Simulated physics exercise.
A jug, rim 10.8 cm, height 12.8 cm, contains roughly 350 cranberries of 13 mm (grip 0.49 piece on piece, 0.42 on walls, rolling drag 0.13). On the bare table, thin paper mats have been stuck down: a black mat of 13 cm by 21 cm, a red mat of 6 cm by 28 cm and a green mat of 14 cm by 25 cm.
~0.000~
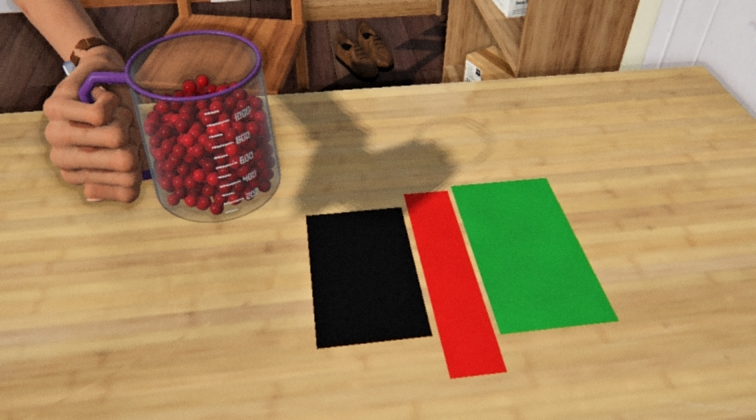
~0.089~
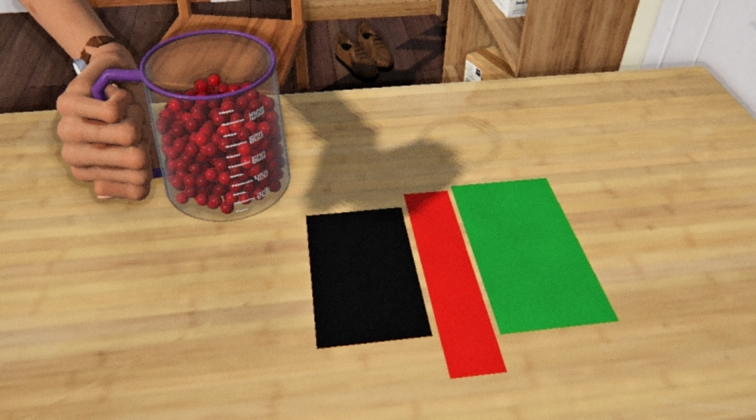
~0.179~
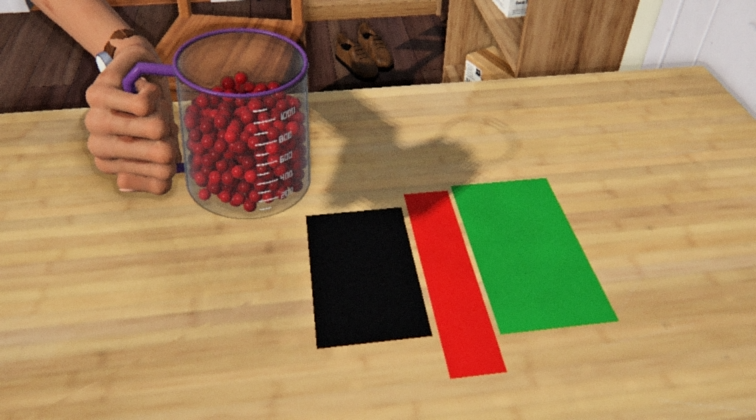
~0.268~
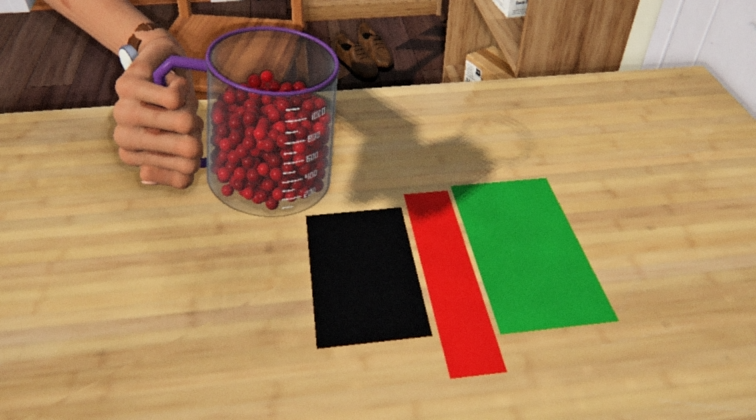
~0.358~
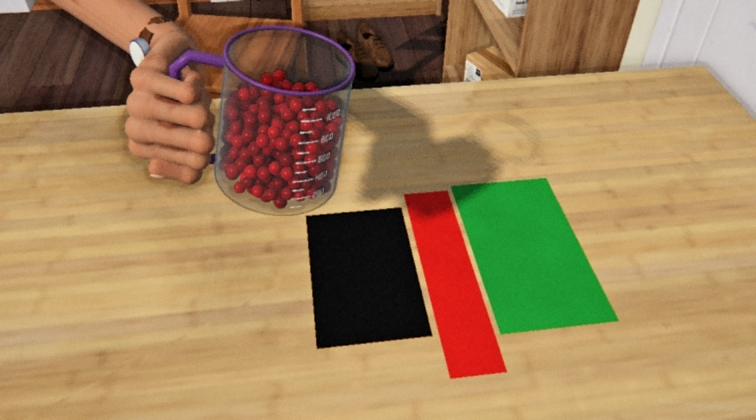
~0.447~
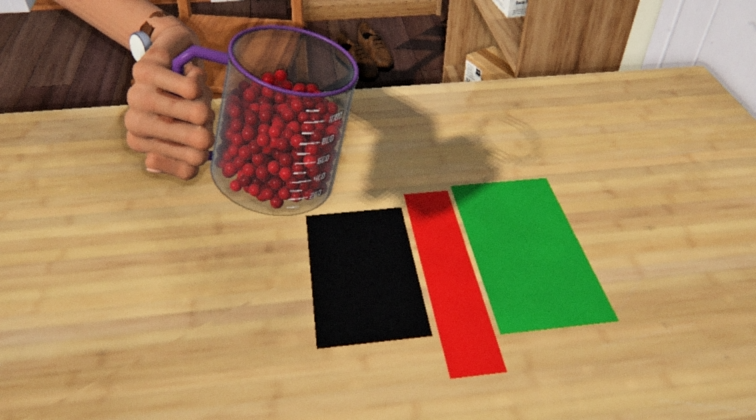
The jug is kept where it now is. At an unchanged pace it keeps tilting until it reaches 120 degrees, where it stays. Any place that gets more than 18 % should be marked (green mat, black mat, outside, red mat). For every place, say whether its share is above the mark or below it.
Going through them: Green mat is below the mark; black mat is above the mark; outside is below the mark; red mat is above the mark.
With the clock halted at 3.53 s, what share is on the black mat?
About 45 %.
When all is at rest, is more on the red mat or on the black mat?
Result: Larger amount on the black mat.
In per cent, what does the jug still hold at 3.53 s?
About 20 %.
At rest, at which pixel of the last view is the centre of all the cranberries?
Their centre ends up around (408, 267) in the last view.
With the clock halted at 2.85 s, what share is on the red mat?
About 0 % so far.
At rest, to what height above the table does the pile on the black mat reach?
3.0 cm or so.
Then, at 1.37 s, tilt 48 degrees; jug 100 %; middle of all pieces on or above the table near (268, 136).
After 2.14 s, tilt 77 degrees; jug 100 %; middle of all pieces on or above the table near (265, 133).
After 2.85 s, tilt 103 degrees; jug 95 %, in the air 5 %; middle of all pieces on or above the table near (274, 137).
After 3.53 s, tilt 120 degrees; red mat 20 %, outside 5 %, jug 20 %, green mat 5 %, black mat 45 %, in the air 5 %; middle of all pieces on or above the table near (385, 243).
In the end, at 4.6 s, red mat 25 %, outside 10 %, jug 0 %, green mat 10 %, black mat 50 %.
